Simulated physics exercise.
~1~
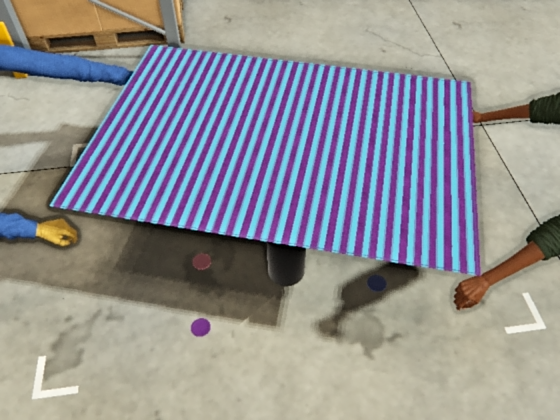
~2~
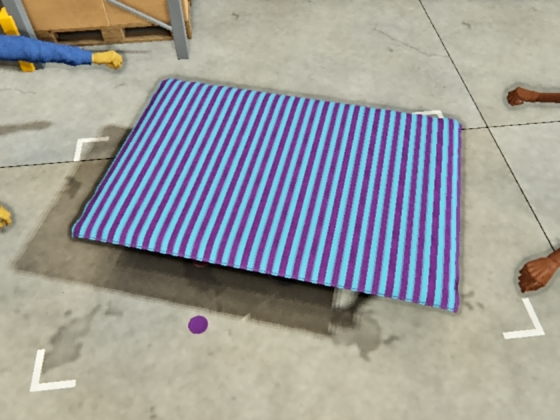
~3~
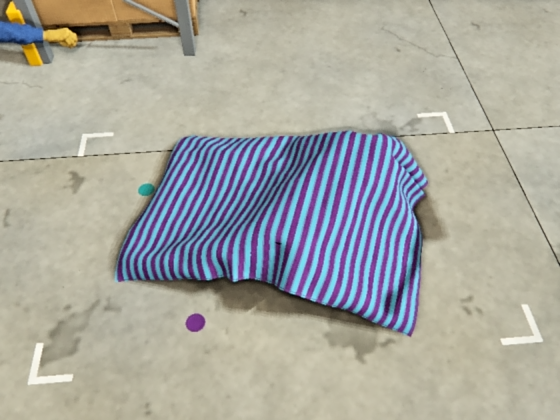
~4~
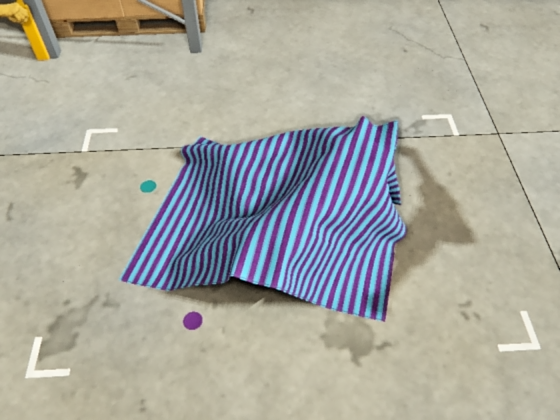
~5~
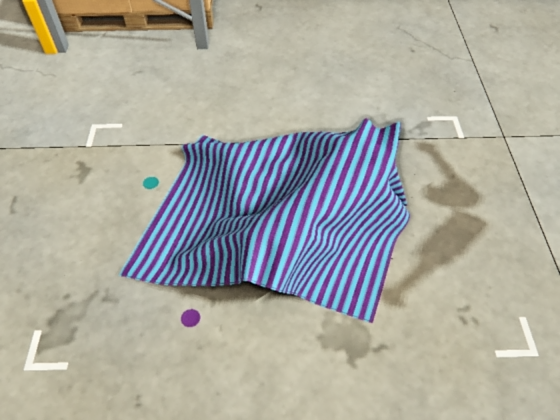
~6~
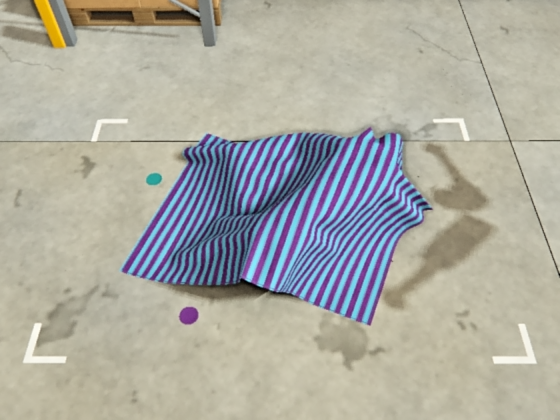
A striped sheet drops from four hands and settles rumpled, leaving teal and purple discs uncovered.
